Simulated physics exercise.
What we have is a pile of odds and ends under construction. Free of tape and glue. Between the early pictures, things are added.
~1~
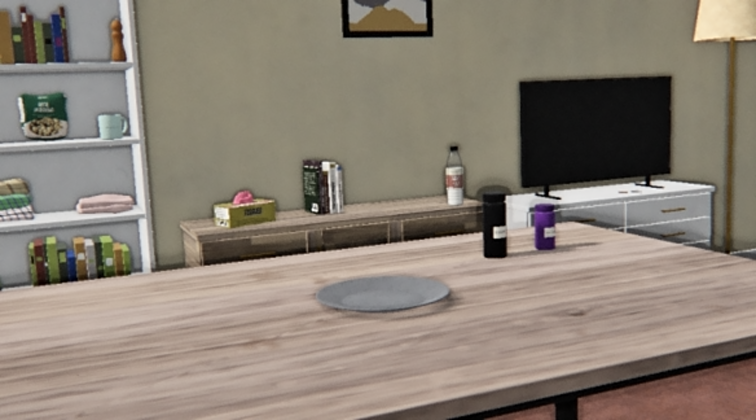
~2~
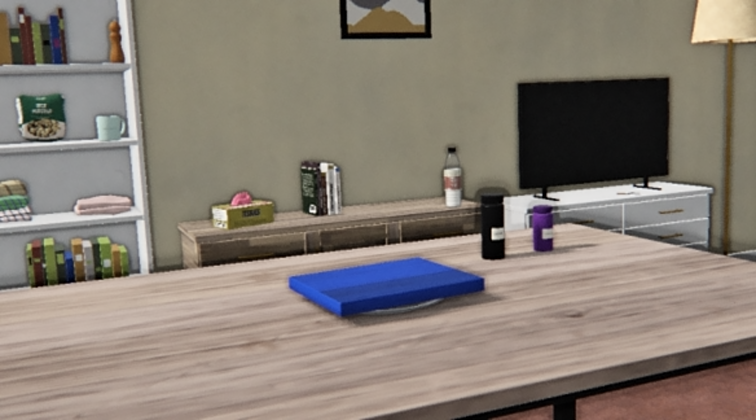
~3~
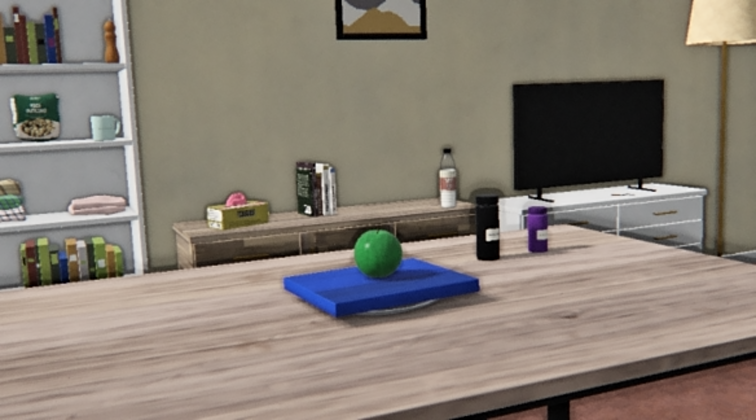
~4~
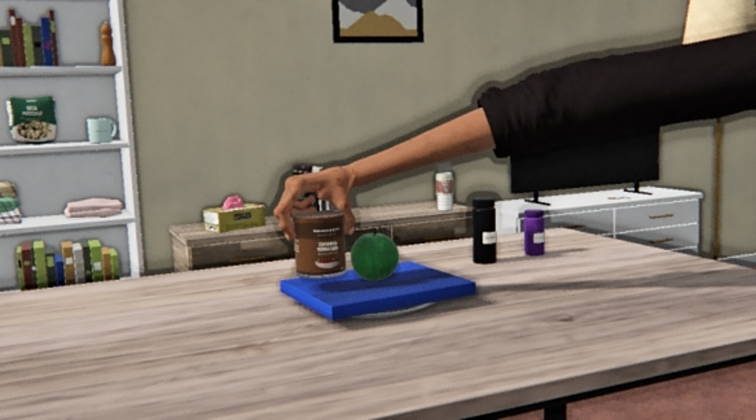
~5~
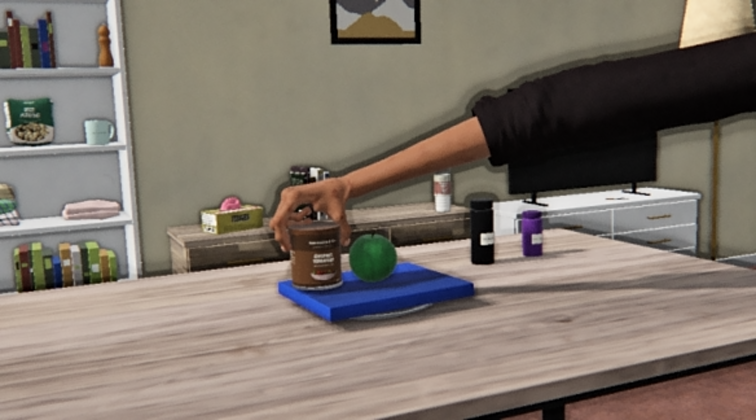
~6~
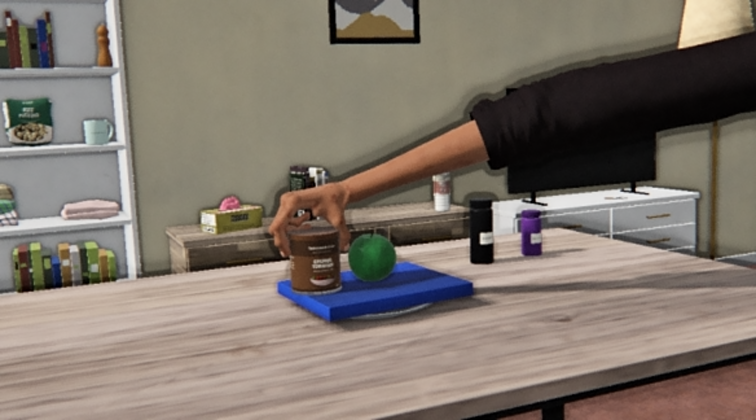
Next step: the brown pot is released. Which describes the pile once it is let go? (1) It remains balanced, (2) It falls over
(1) It remains balanced.
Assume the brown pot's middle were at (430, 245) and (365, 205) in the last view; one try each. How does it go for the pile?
With the first placement the pile remains stable, with the second it tips over.
Then, 1.00 s later than the last frame, all is still.
Then, 2.10 s later than the last frame, things are still on the move.
When it is over, all 6 as before. End places, in pixels of the last picture, brown pot near (315, 261). The pile holds.
